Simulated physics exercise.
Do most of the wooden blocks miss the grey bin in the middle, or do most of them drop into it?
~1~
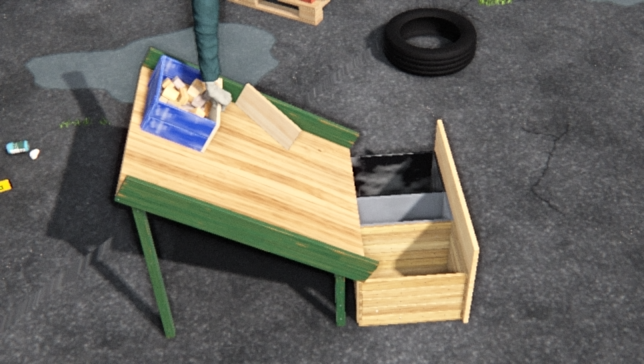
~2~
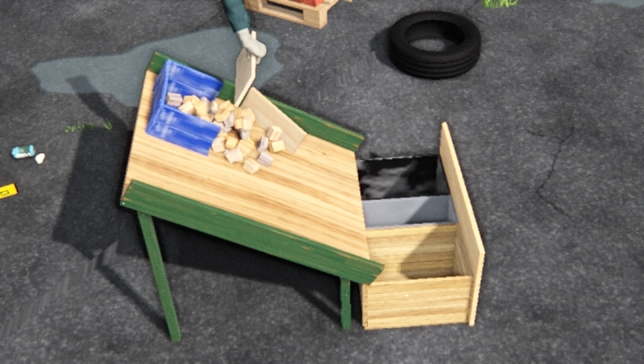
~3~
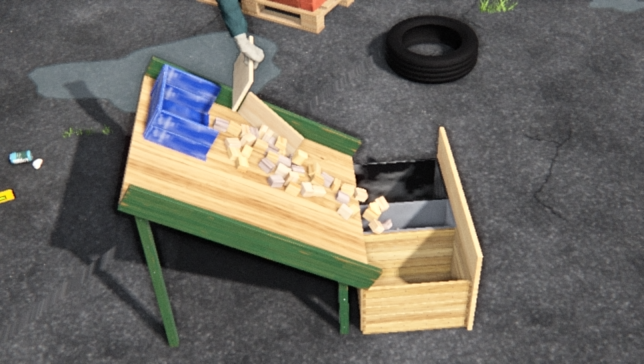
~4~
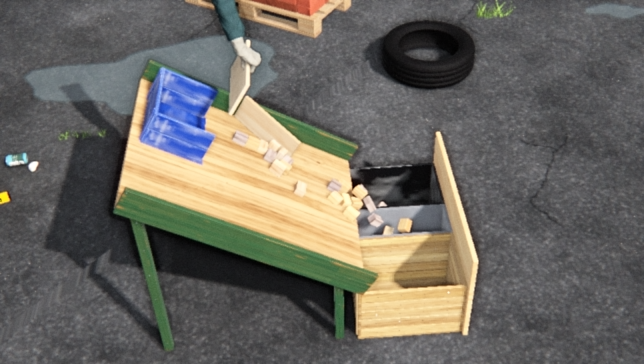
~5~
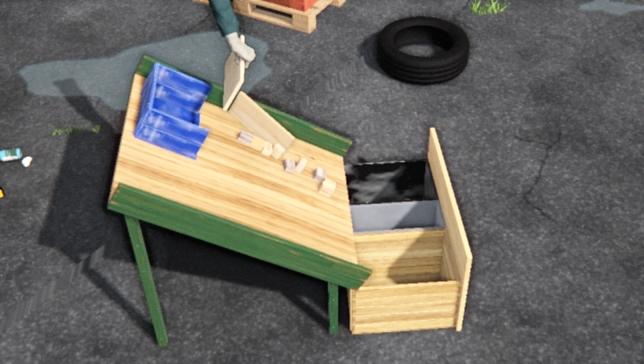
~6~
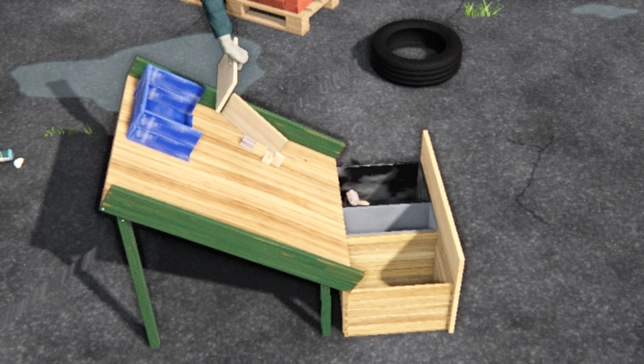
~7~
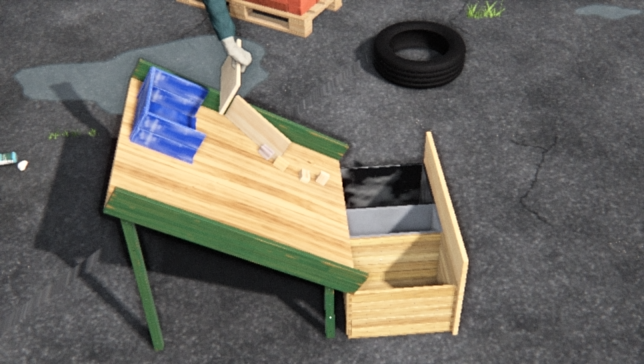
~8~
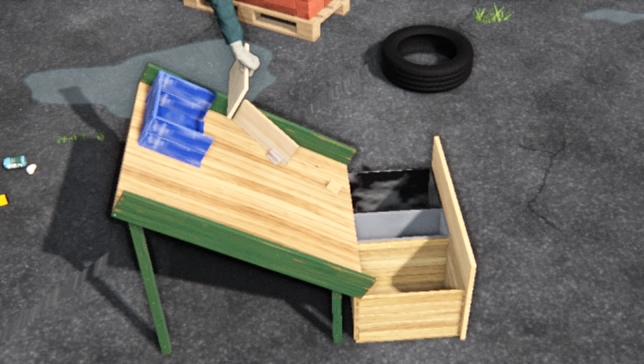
Most of them drop into the grey bin in the middle. A smaller share goes into the black tote at the far end.
